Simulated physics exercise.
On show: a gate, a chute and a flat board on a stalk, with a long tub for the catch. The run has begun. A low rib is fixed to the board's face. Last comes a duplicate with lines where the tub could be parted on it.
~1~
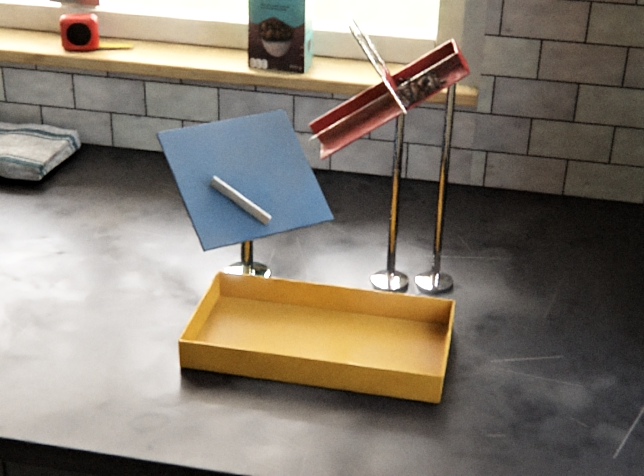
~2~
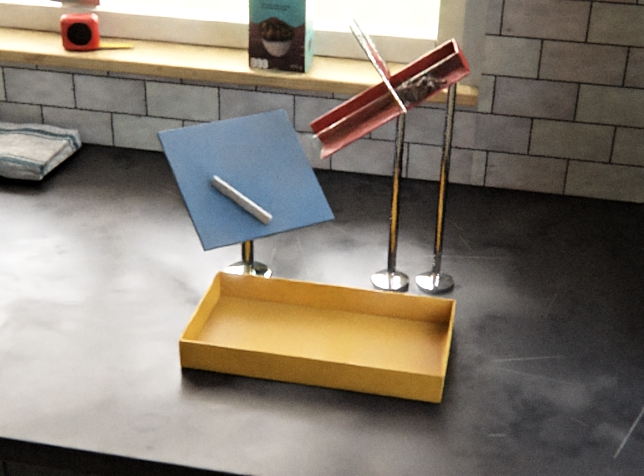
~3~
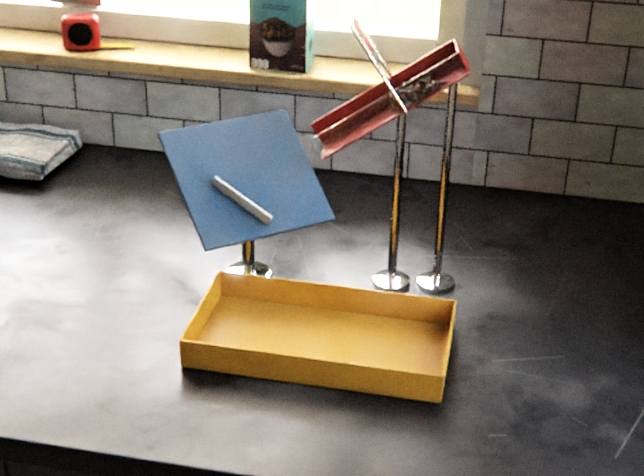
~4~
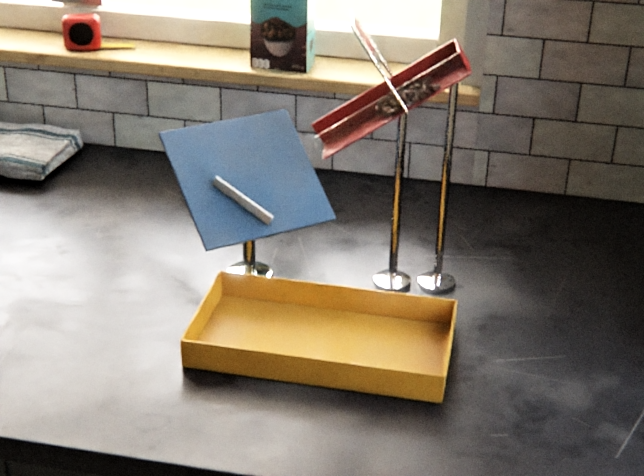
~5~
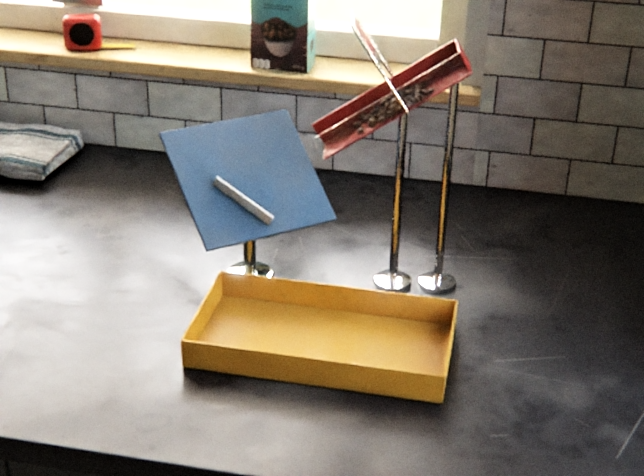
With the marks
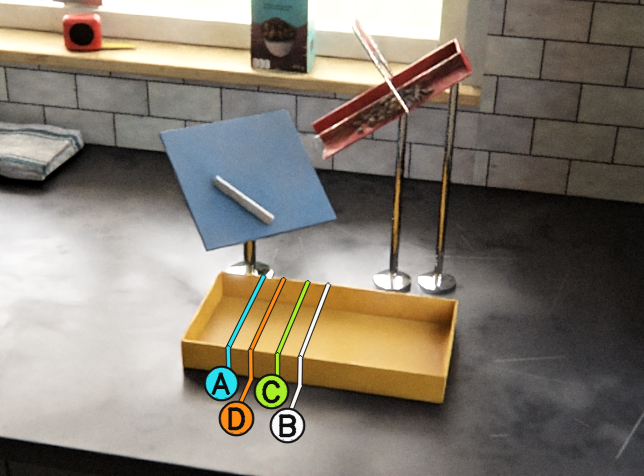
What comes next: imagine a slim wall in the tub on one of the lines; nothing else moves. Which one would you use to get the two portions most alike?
Best: C.
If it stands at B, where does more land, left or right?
The left side.
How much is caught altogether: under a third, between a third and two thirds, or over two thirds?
About that: Over two thirds.
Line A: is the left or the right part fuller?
The right side.
On the marked copy, line A crosses the front rim at (228, 346); line B crosses the front rim at (300, 356); line C crosses the front rim at (277, 353); line D crosses the front rim at (251, 349).
With A, of what is caught, none on the left of the divider, all on the right.
With B, of what is caught, all on the left of the divider, none on the right.
With C, of what is caught, about two thirds on the left of the divider, about a third on the right.
With D, of what is caught, none on the left of the divider, all on the right.
